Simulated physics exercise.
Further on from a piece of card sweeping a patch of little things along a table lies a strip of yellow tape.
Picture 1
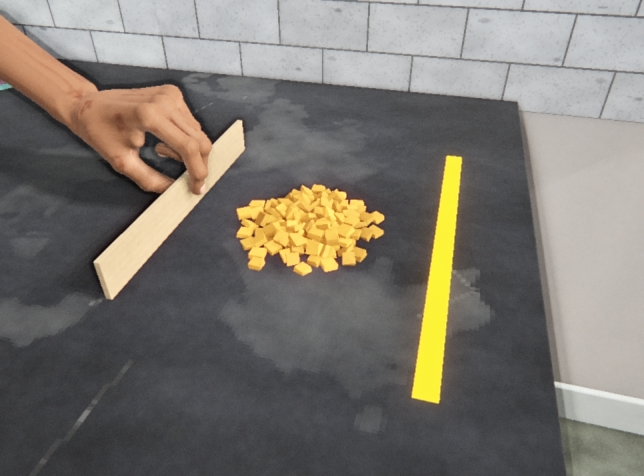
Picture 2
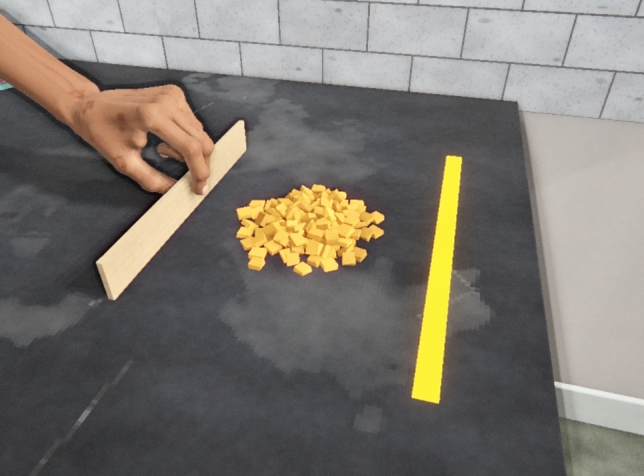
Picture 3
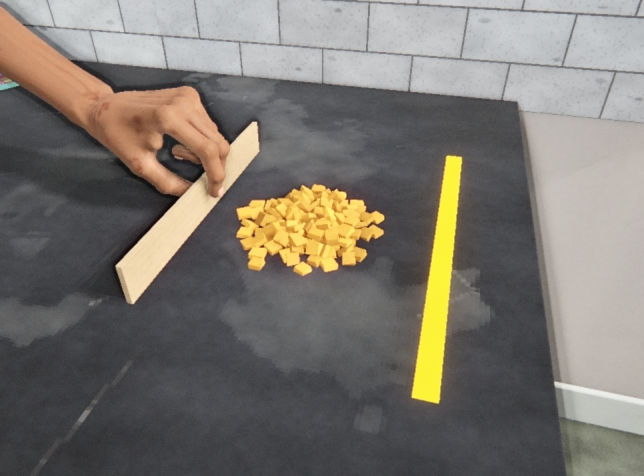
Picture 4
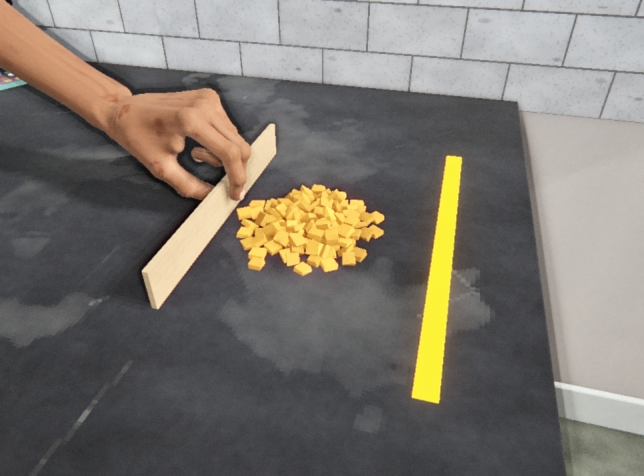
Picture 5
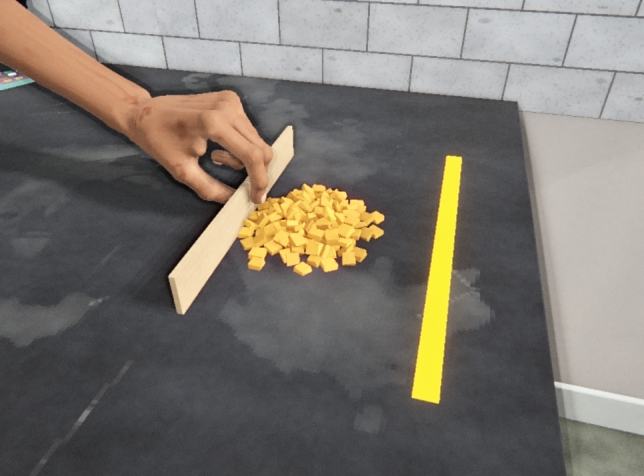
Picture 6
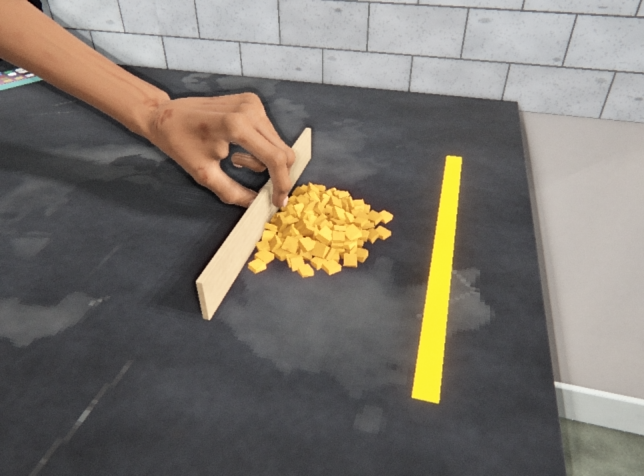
A hand reaches in from the upper left over a dark, smudged tabletop, seen from above at an angle, with a pale brick wall behind. It grips a light wooden-looking strip standing on edge, left of a heap of small orange-yellow crackers, with yellow tape farther right near the table's edge. Barely moving at first, the hand slides the strip rightward into the heap, nudging many pieces slightly right while the view stays still.
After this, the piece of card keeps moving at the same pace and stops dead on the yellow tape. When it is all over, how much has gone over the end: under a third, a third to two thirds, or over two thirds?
The share that drops is going to stay below a third.
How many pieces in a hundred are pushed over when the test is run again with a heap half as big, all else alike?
Estimate: Around 0 %.
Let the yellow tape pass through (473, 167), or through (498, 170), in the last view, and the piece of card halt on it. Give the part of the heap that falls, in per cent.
Note: Case one around 40 in a hundred, case two around 80 in a hundred.
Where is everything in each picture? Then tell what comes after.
The first frame shows piece of card near (116, 265), at rest; yellow tape near (453, 164), about a palm's width from the edge; edge at (540, 264); the heap near (315, 224), small crackers.
The second frame shows piece of card near (119, 265).
The third frame shows piece of card near (137, 269); the heap near (315, 224).
The fourth frame shows piece of card near (162, 274).
The fifth frame shows piece of card near (188, 279); the heap near (316, 224), only a few pushed along.
The sixth frame shows piece of card near (213, 284); yellow tape near (453, 164); edge at (540, 264); the heap near (315, 220), near two thirds pushed along.
Shortly afterwards, piece of card still moving, near (363, 201); heap all on the table, its front near (468, 244).
Next, piece of card stopped at the yellow tape; heap a little over the edge.
In the end, piece of card stopped at the yellow tape; heap a little over the edge.
